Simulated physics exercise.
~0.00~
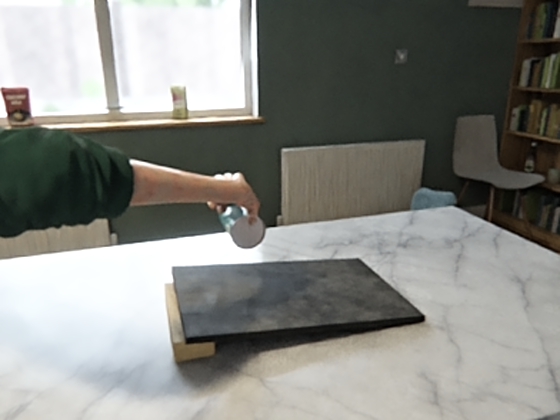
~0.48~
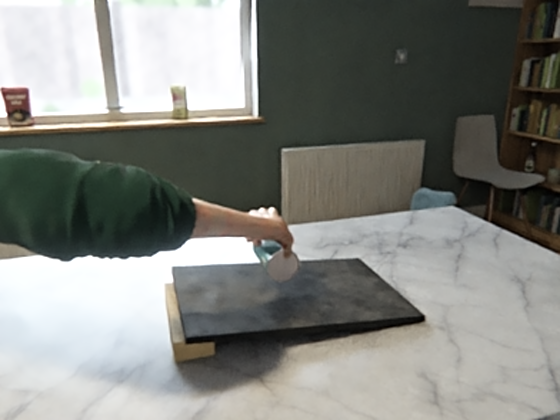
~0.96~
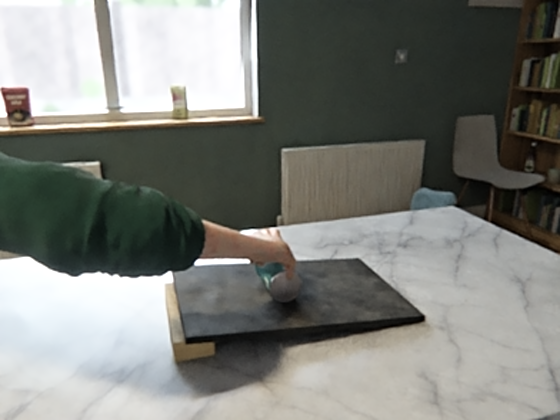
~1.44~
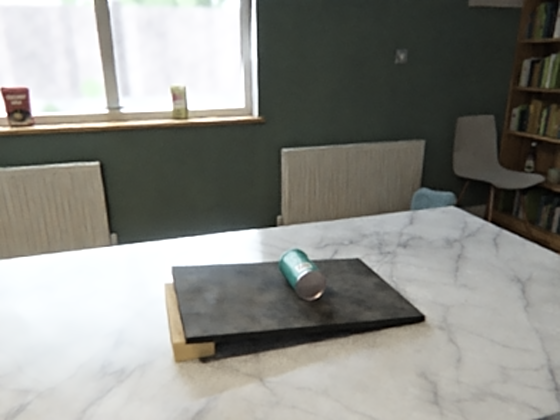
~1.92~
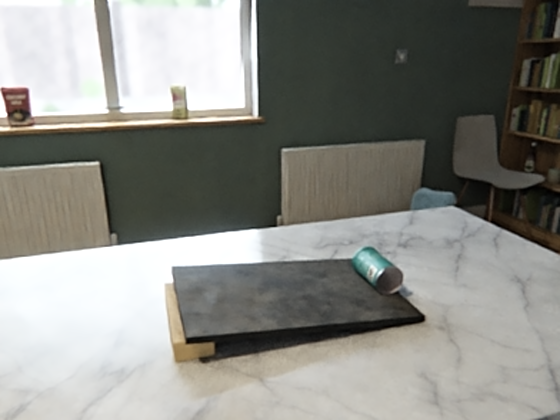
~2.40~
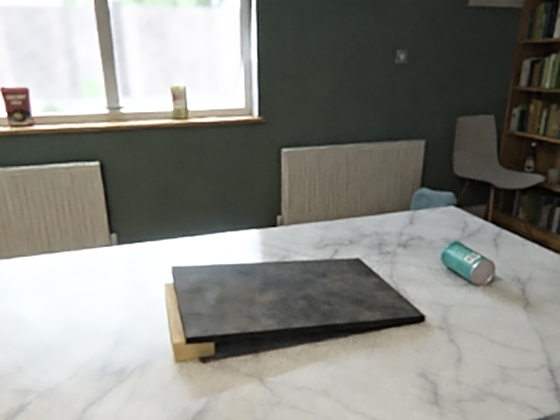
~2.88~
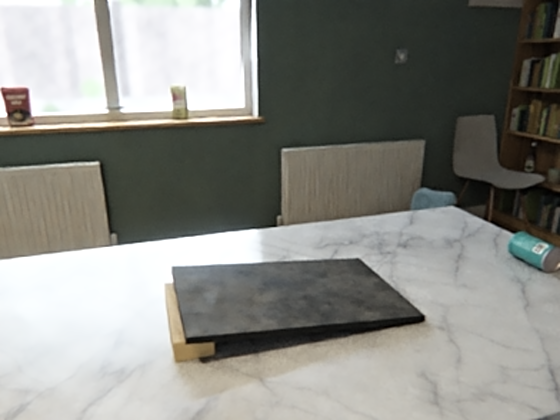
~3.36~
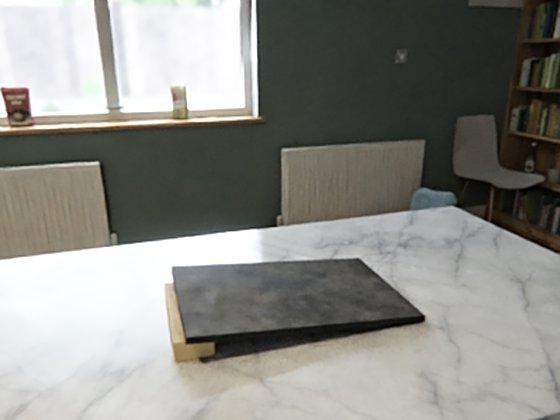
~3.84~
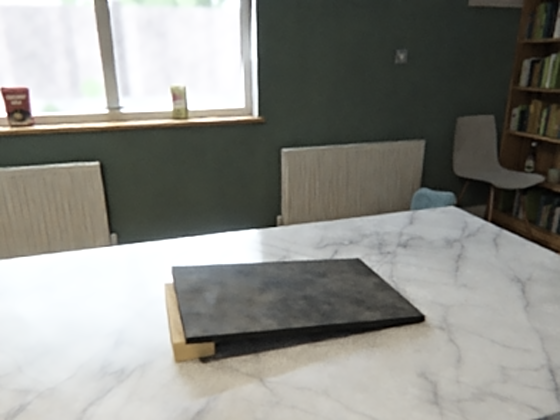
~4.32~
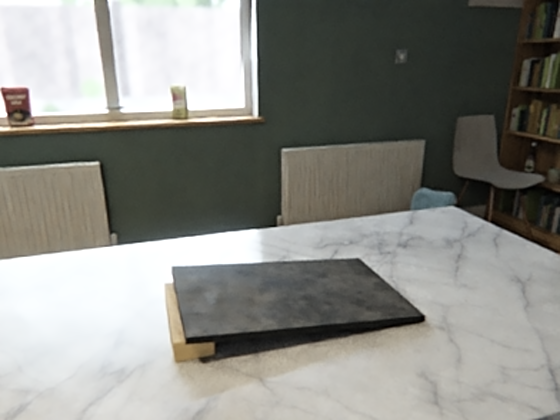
A turquoise tin was lowered on its side by a hand onto a dark board propped on a wooden block, then let go. It rolled right, down the slope and across the marbled tabletop until it was out of sight, leaving the board in place.
